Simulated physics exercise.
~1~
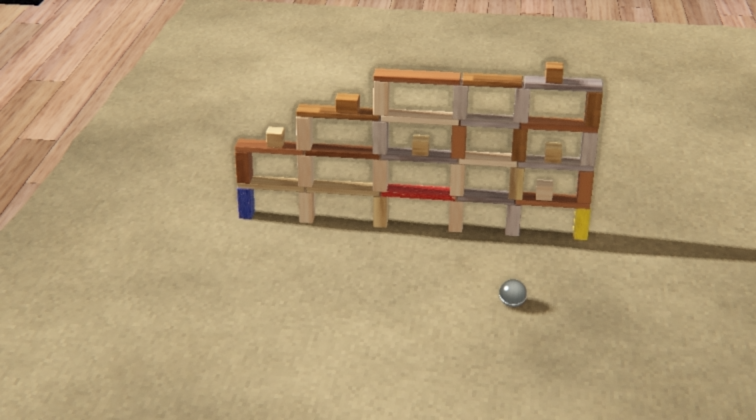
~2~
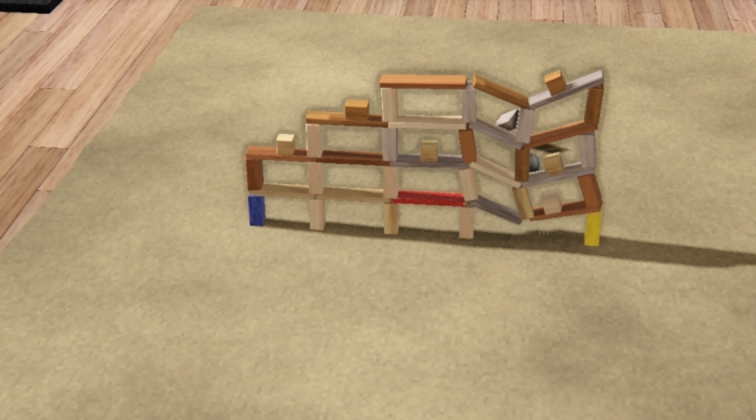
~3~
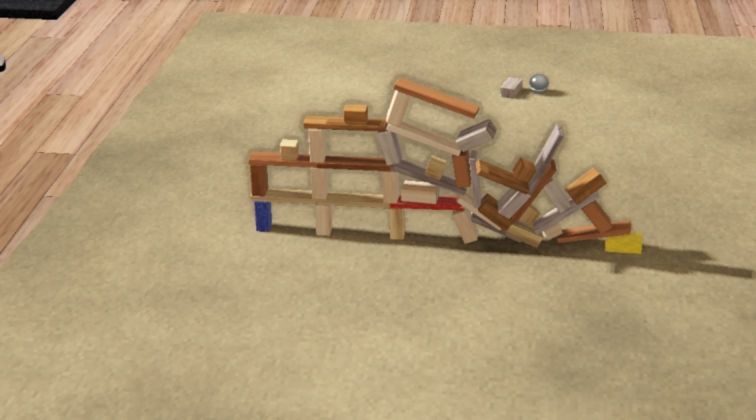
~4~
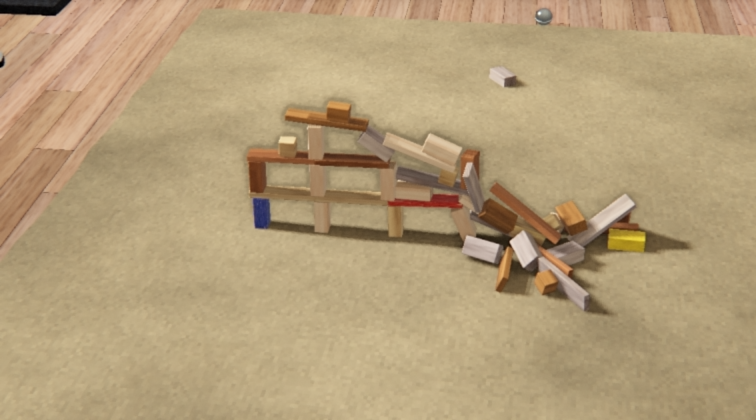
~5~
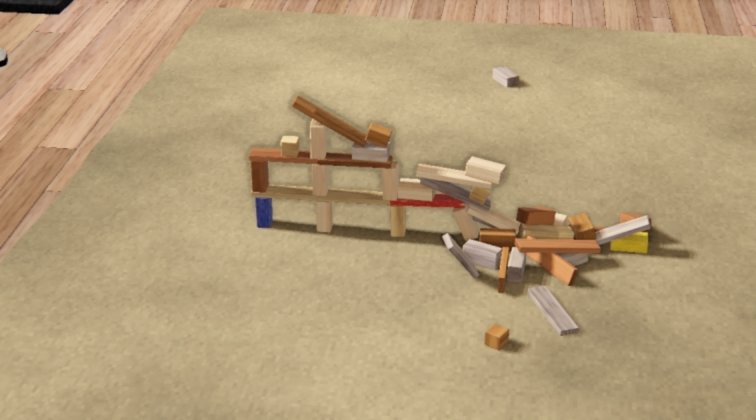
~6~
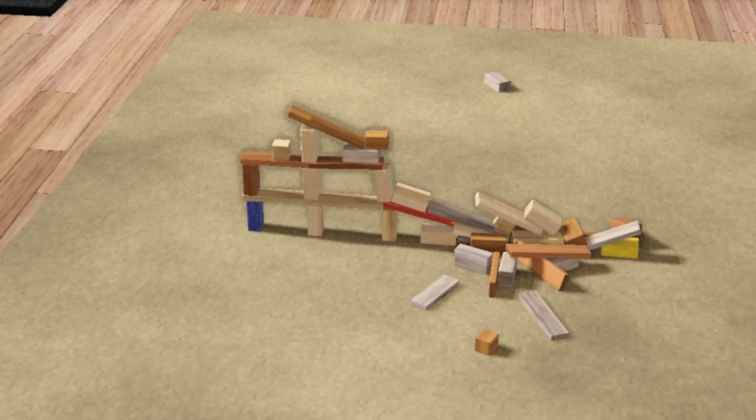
On a mat, a steel ball smashes through a block building, collapsing its right side.
